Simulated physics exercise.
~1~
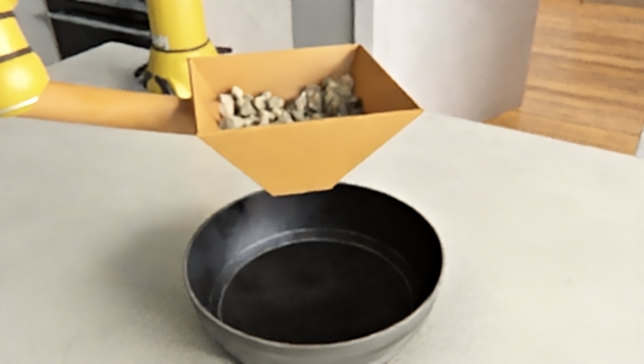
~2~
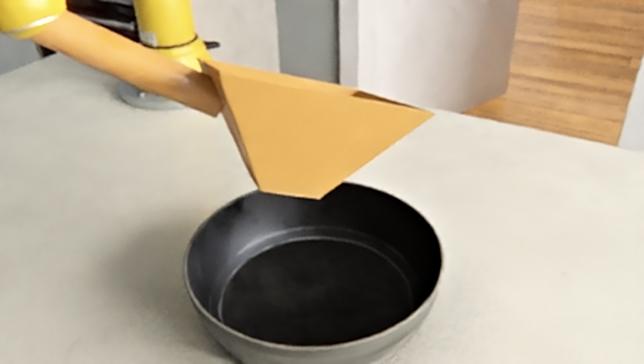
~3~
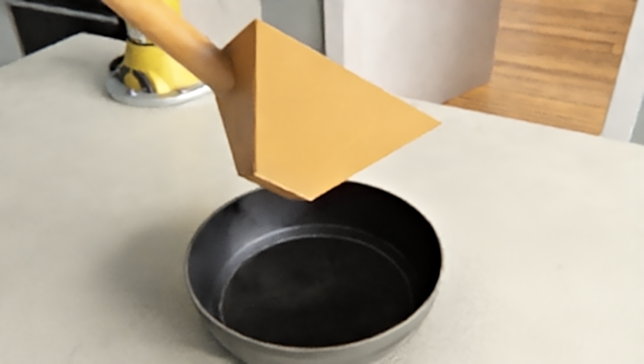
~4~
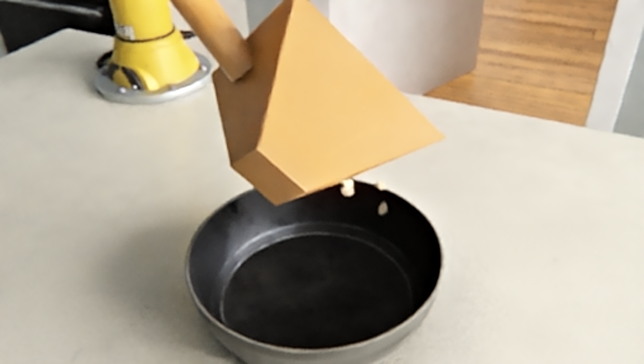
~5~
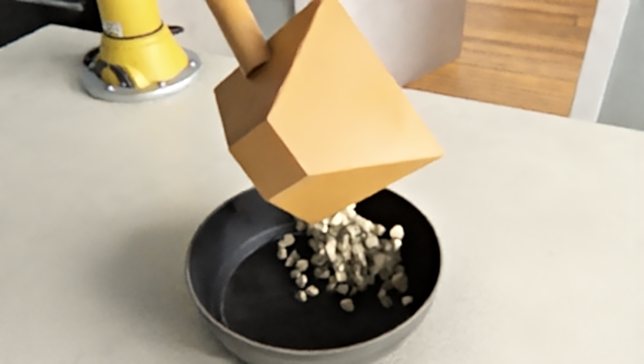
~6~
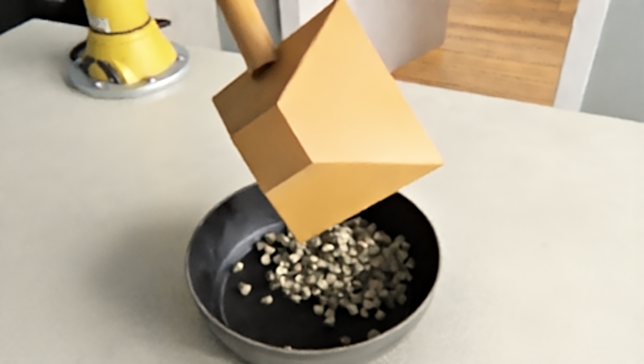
The clip opens on an orange scoop filled with small, pale, stone-like pieces, held by a yellow robotic arm above an empty dark pan on a light tabletop. The arm begins to tip the scoop, and its rising side soon hides the pieces from view. As it tilts further, the first few pieces drop from its lower edge toward the pan. Then the rest pour down in a thick cluster and scatter across the bottom. The scoop ends steeply overturned above the pan, where the pieces lie in a loose, spread-out heap.
